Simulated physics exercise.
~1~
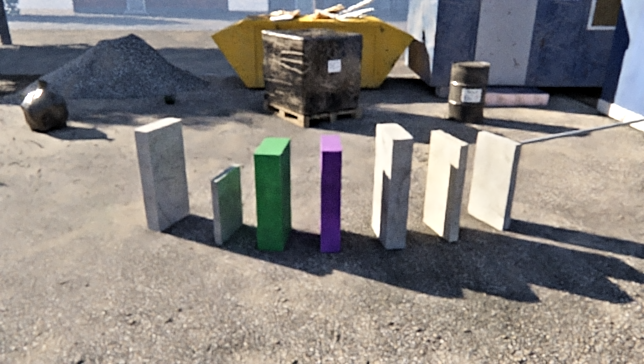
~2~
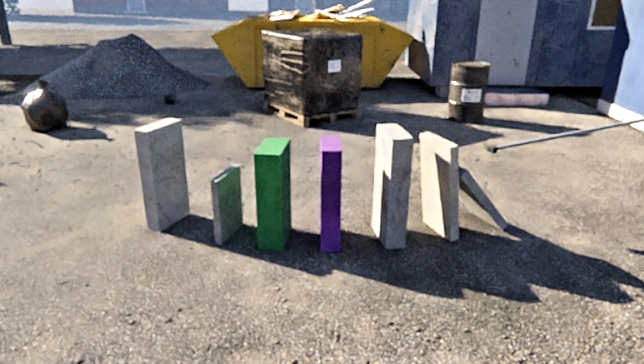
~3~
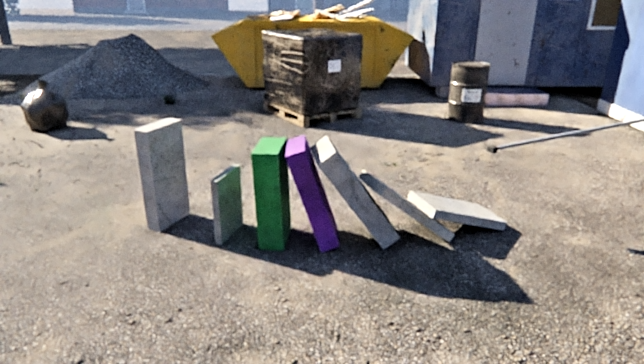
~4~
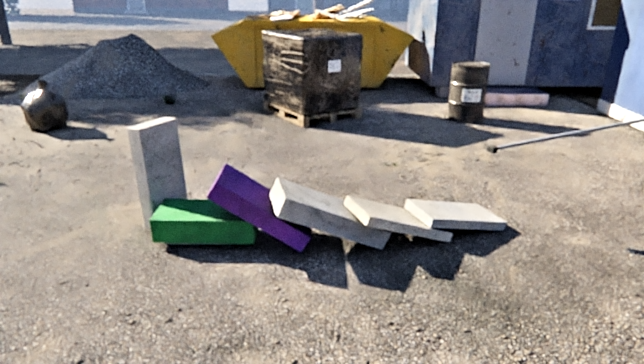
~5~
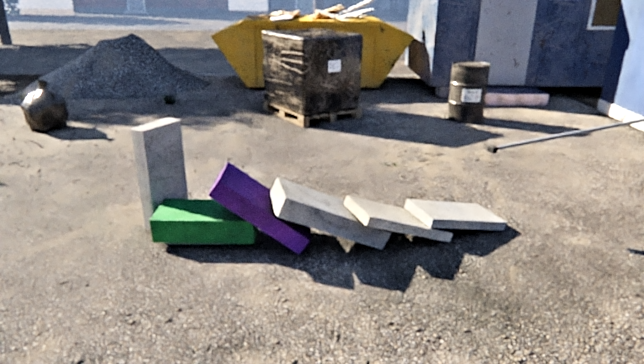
The clip opens on seven upright slabs of differing sizes standing in a curving row across a sunlit yard, one green and one purple, with a yellow skip and a gravel heap behind. A pole lies near the slab at the right end, which tips left against its neighbour. The toppling runs leftward through the pale slabs and reaches the purple one, which leans toward the green. The green slab then falls left, and the small grey slab beyond it disappears from view. Finally, the green slab lies flat, the purple rests steeply tilted, and only the tall grey slab at the left end still stands.
